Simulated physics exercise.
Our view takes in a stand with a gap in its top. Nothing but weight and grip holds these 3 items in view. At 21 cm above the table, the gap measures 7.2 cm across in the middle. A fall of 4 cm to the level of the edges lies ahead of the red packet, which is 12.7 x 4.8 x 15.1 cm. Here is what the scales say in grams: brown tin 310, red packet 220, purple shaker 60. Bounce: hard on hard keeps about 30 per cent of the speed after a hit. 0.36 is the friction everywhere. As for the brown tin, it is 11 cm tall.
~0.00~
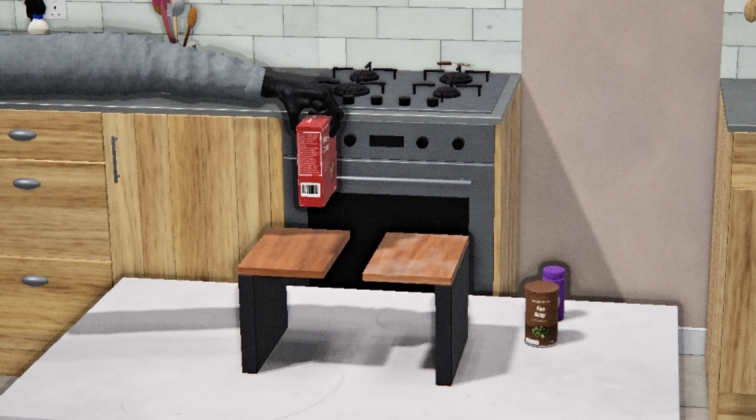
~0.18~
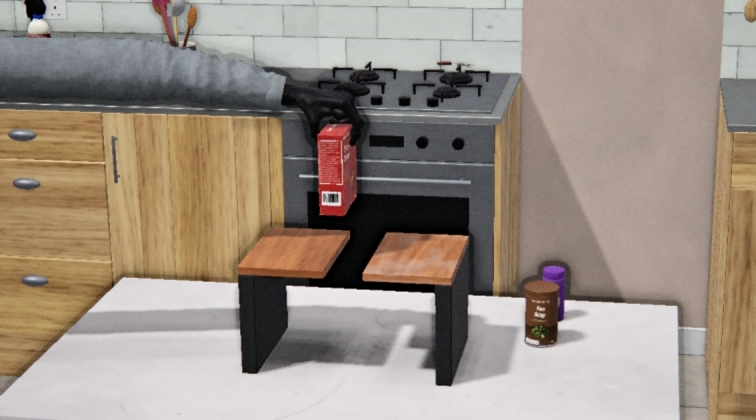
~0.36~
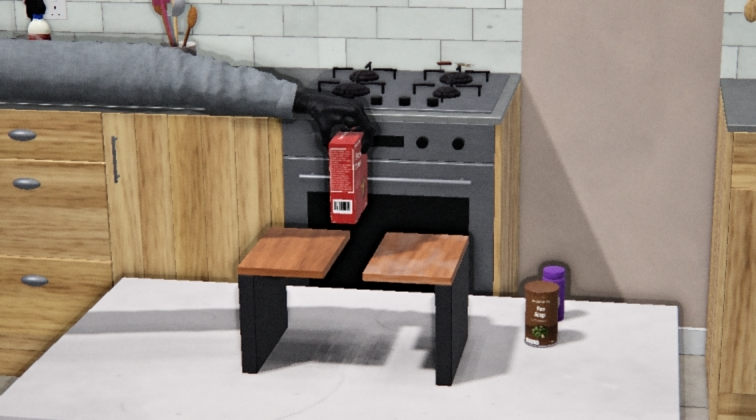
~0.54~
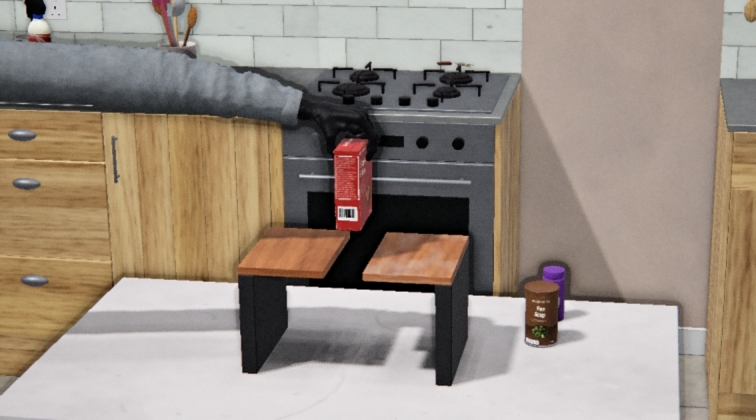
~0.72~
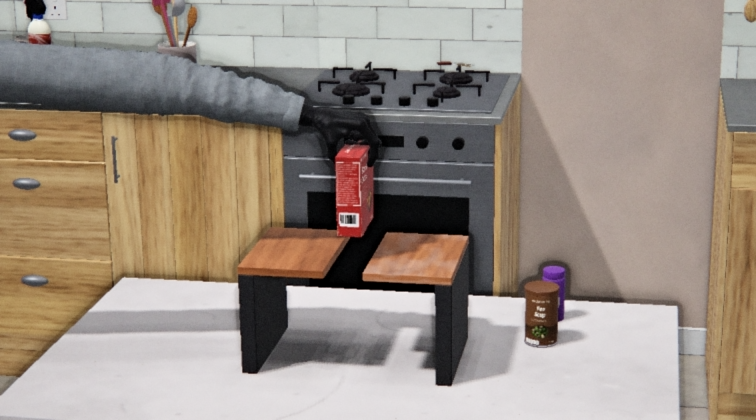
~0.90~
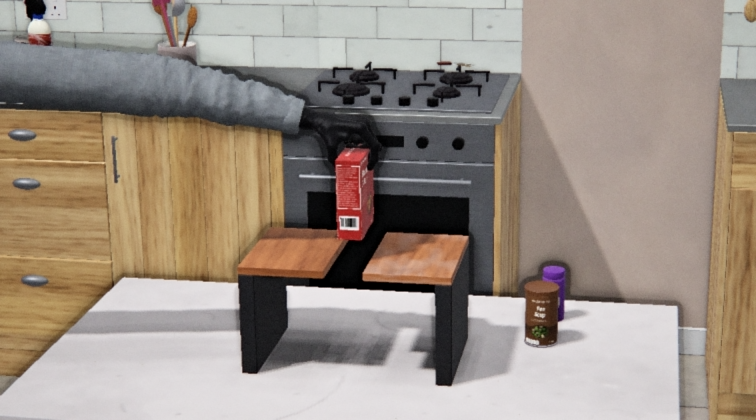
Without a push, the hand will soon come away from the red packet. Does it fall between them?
It is going to sink down below.
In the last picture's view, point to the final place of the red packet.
It ends up at about (357, 318).
After 1.22 s, red packet moved 24 cm near (357, 312).
After 1.56 s, red packet moved 25 cm near (357, 318).
In the end (1.9 s), not toppled but over 4 cm from the start, red packet; the other 2 under 4 cm from the start. At the end, from the last picture's camera, red packet near (357, 318). The packet reaches the table.
